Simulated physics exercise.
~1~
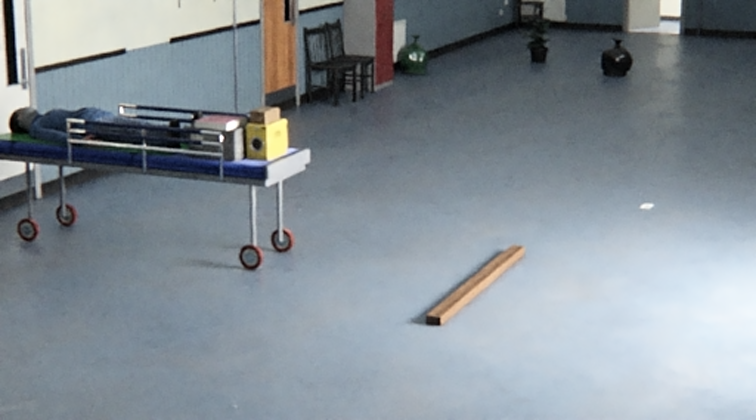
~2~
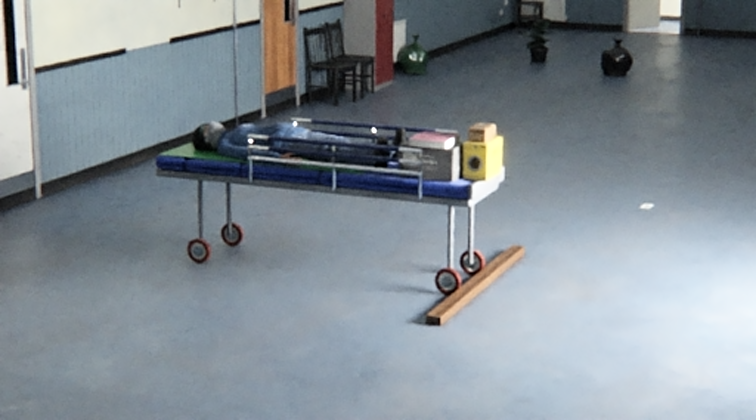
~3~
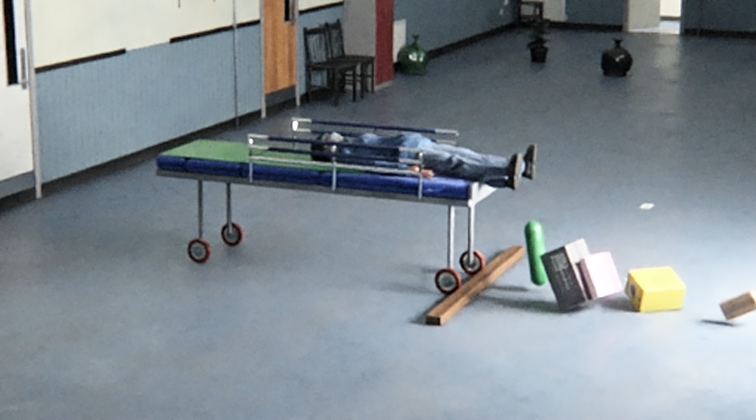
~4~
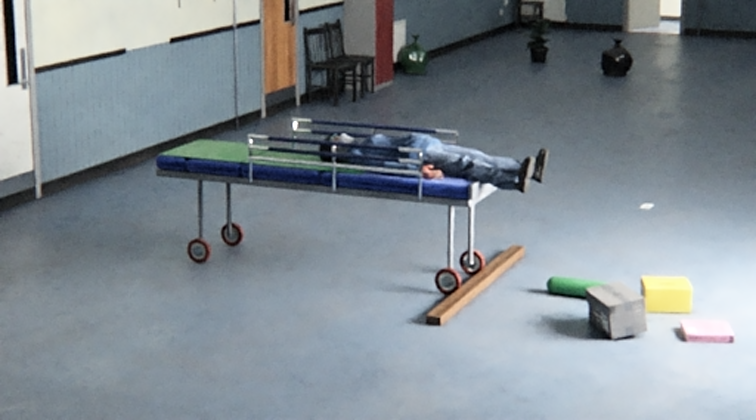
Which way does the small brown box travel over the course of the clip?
The small brown box moves to the right, riding along on the gurney and then flying off past its foot end.
